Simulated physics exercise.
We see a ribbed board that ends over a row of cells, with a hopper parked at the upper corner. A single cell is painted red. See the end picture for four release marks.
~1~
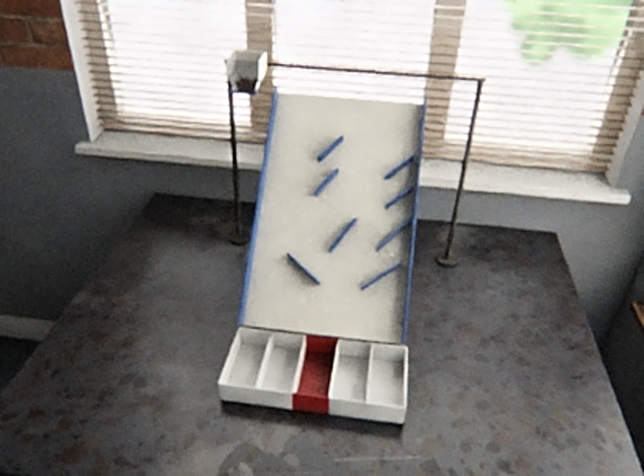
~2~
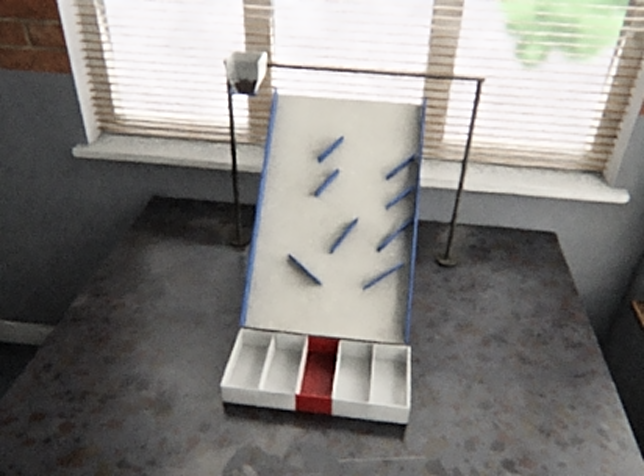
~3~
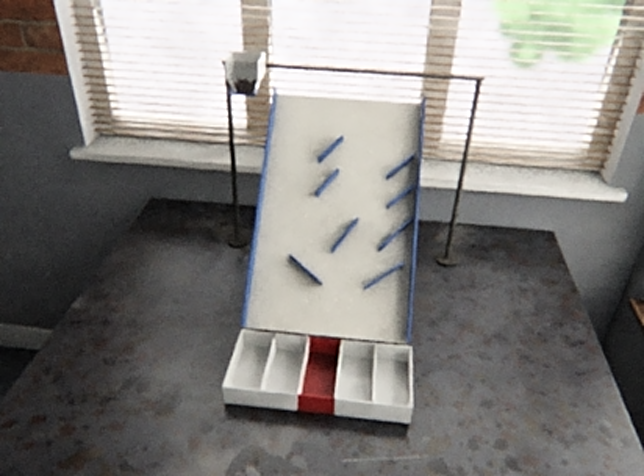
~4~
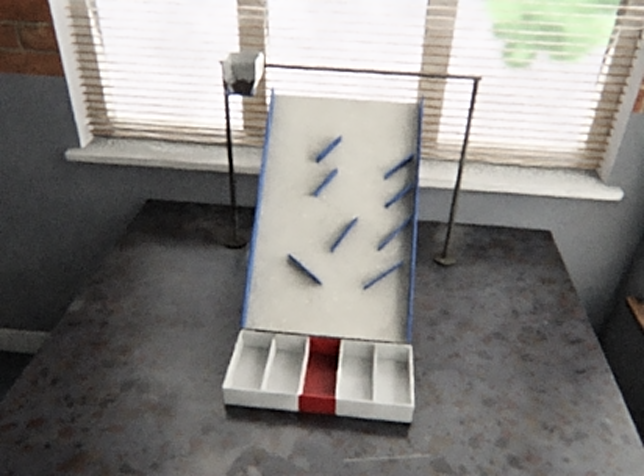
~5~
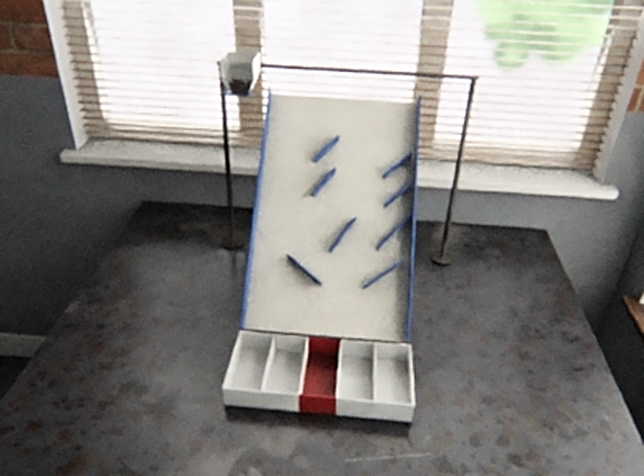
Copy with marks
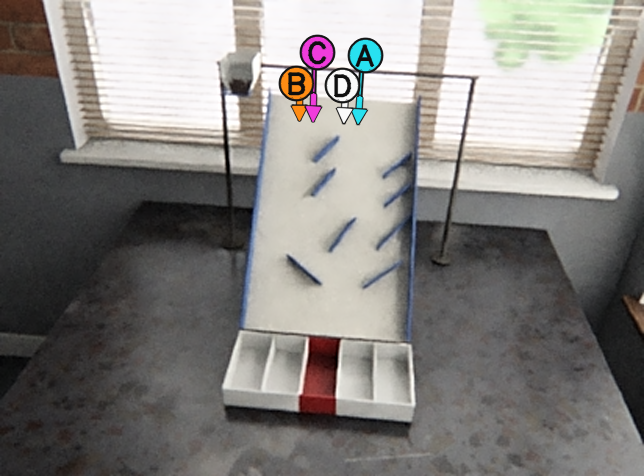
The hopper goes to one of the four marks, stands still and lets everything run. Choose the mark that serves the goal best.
Use mark A.
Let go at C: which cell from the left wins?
The first.
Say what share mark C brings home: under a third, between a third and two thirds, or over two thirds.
Mark C gives under a third.
On the marked copy, mark A meets the board at (358, 118); mark B meets the board at (299, 115); mark C meets the board at (313, 115); mark D meets the board at (344, 117).
With A, about a third in the red cell, about half in other cells.
With B, a stray few in the red cell, most in other cells, about a quarter outside the box.
With C, none in the red cell, most in other cells, about a quarter outside the box.
With D, about a quarter in the red cell, about two thirds in other cells, a small part outside the box.
